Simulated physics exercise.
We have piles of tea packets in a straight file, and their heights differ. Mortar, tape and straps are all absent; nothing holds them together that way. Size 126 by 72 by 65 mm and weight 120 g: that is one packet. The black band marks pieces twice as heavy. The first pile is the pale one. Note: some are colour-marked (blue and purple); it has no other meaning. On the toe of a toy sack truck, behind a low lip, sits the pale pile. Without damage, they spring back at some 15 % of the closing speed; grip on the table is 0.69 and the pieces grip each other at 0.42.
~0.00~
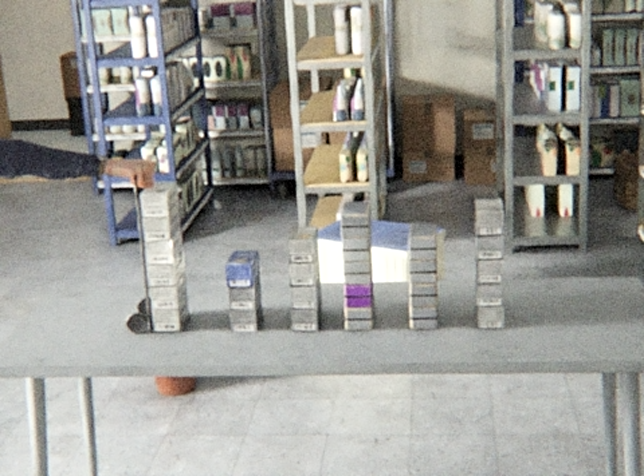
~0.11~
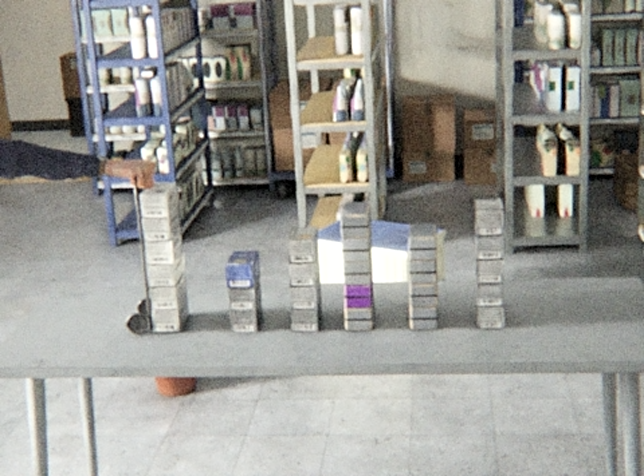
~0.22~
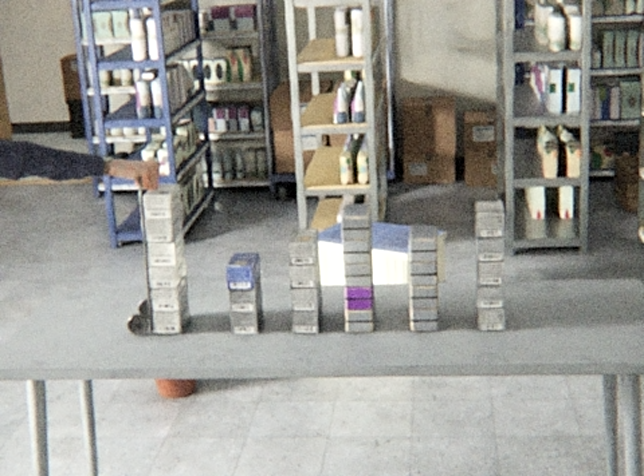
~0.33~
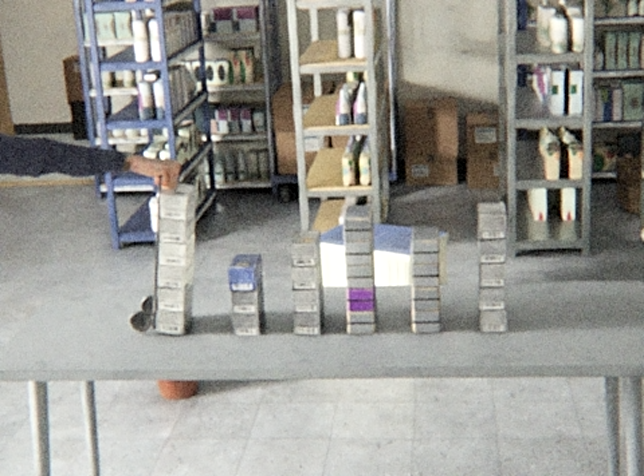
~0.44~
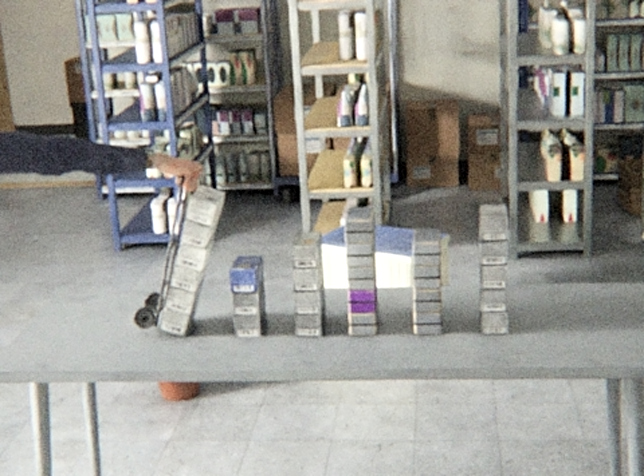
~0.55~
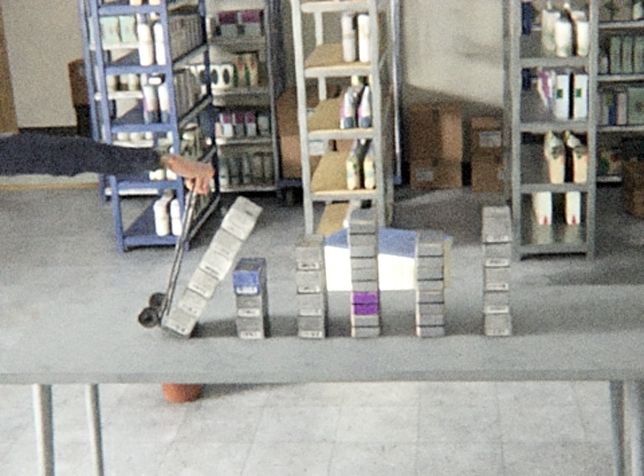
A hand tilted a toy sack truck to the right on a gray table, and its tall pale pile of packets leaned over further and further toward the shorter blue-topped pile, while the other piles stood still.
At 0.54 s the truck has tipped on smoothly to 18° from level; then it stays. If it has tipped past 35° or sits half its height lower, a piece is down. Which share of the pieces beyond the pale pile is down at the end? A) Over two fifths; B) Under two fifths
Answer: B.
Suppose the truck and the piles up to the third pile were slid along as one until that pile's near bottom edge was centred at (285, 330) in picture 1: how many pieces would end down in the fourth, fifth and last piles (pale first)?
After that shift, the fourth pile would have 0 down, the fifth 0 and the last 0.
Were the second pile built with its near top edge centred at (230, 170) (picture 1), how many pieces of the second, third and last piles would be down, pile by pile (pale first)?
Second 7, third 3, last 5.
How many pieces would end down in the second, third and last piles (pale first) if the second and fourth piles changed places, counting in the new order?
After the swap, the second pile would have 5 down, the third 4 and the last 5.
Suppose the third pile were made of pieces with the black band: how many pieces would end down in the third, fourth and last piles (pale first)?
Pieces down: Third pile 0, fourth pile 0, last pile 0.
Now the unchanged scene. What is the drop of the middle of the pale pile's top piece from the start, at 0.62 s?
8 cm.
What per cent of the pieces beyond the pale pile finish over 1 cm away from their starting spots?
Moved: 15 per cent.
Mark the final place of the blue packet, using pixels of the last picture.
Resting position, last image: About (277, 276).
After 0.62 s, 6 of the pale pile down; none of the 21 other packets down, 1 disturbed; blue packet 12 mm from its place.
After 0.78 s, 6 of the pale pile down; none of the 21 other packets down, 4 disturbed; blue packet 11° from how it stood.
In the end (1.6 s), 6 of the pale pile down; none of the 21 other packets down, 4 disturbed; blue packet 9° from how it stood; purple packet unmoved. That is 0 per cent. From the last view, middles, blue packet near (277, 276), purple packet near (366, 296).
